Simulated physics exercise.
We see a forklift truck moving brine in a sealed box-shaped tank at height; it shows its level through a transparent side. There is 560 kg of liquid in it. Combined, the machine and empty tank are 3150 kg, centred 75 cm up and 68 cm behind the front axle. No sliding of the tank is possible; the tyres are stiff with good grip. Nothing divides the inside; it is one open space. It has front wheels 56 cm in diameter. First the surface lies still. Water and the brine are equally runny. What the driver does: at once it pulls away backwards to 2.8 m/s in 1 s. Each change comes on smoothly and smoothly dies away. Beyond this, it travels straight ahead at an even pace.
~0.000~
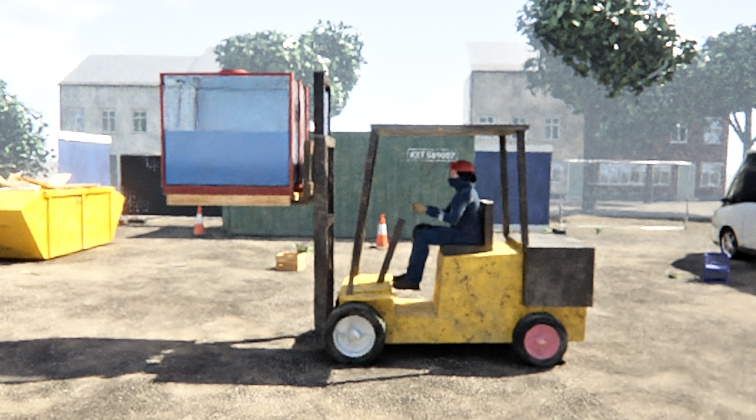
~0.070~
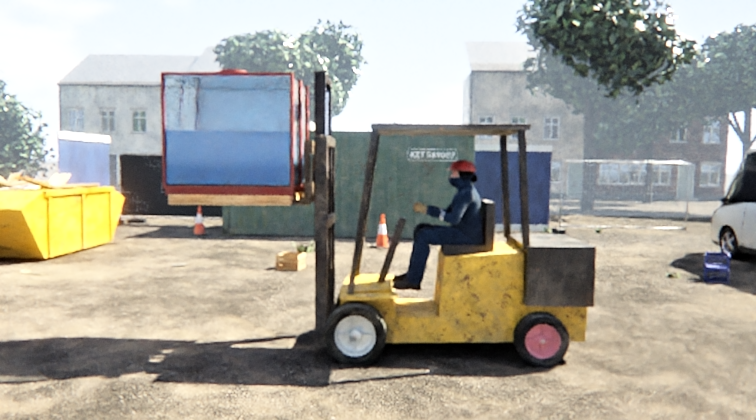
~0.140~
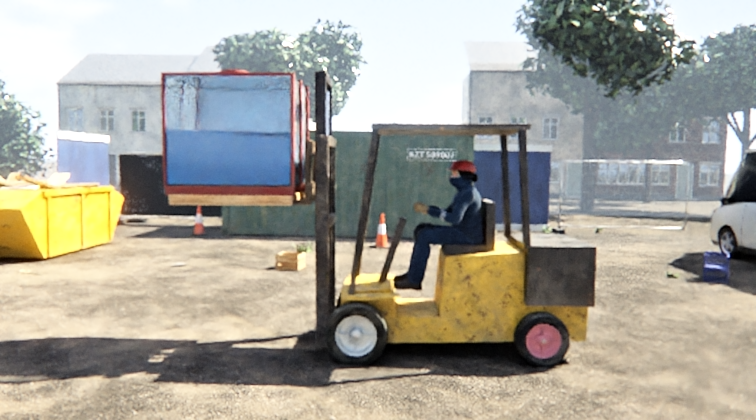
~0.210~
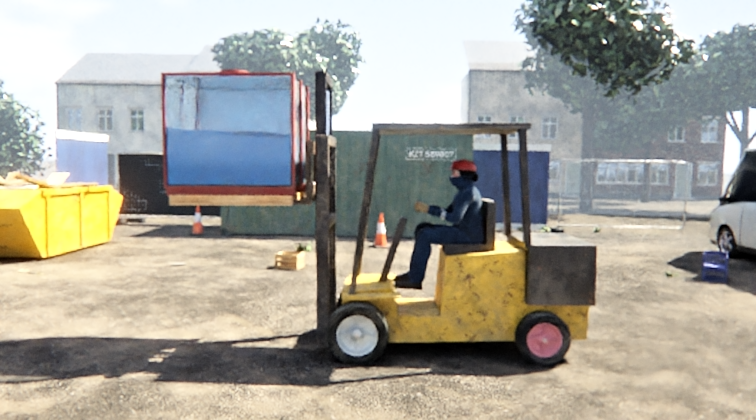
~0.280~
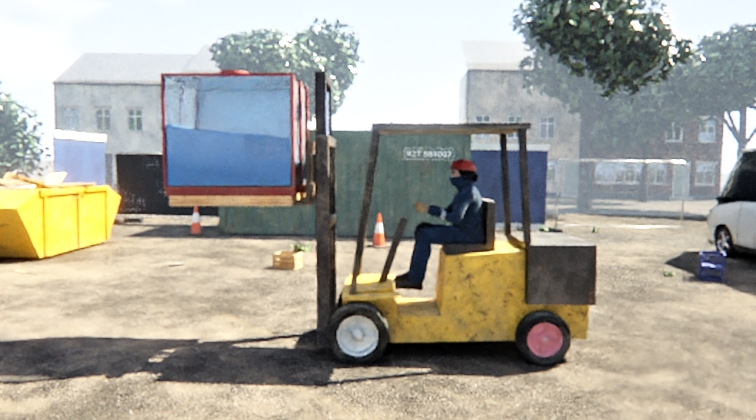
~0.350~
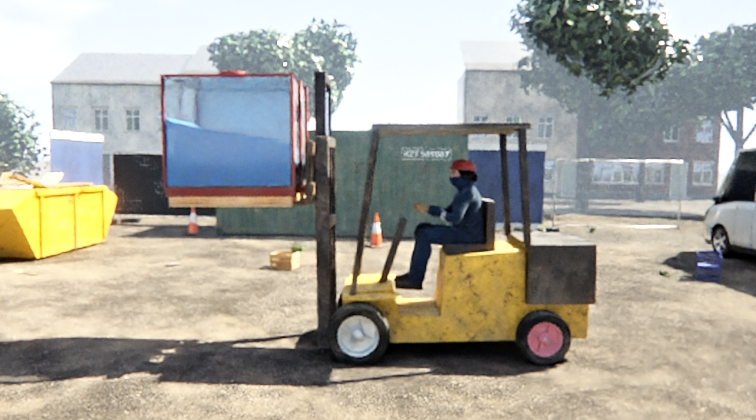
The footage shows a yellow forklift with a seated, red-helmeted driver holding up a clear-sided tank of blue liquid; it backs slightly to the right, and the liquid's initially flat surface tilts gently, higher at the left.
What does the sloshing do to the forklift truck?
Tilts up, drops back.
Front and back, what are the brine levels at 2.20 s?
Close to 68 cm in front, close to 36 cm behind.
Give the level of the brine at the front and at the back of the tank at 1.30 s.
Front reads 44 centimetres, back reads 48 centimetres.
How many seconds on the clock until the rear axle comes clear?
Near 0.55 s, I reckon.
Then, 0.55 s in, the lean is 1° nose down, the rear 2 cm in the air; the liquid stands 68 cm on the front, 27 cm on the back.
Then, 0.95 s in, the lean is 3° nose down, the rear 8 cm in the air; the liquid stands 76 cm on the front, 18 cm on the back.
Then, 1.30 s in, the lean is 0°, wheels down; the liquid stands 45 cm on the front, 48 cm on the back.
Then, 2.20 s in, the lean is 0°, wheels down; the liquid stands 68 cm on the front, 36 cm on the back.
Then, 3.98 s in, all wheels are down again; the highest lift was 8 cm and the largest lean 3°.
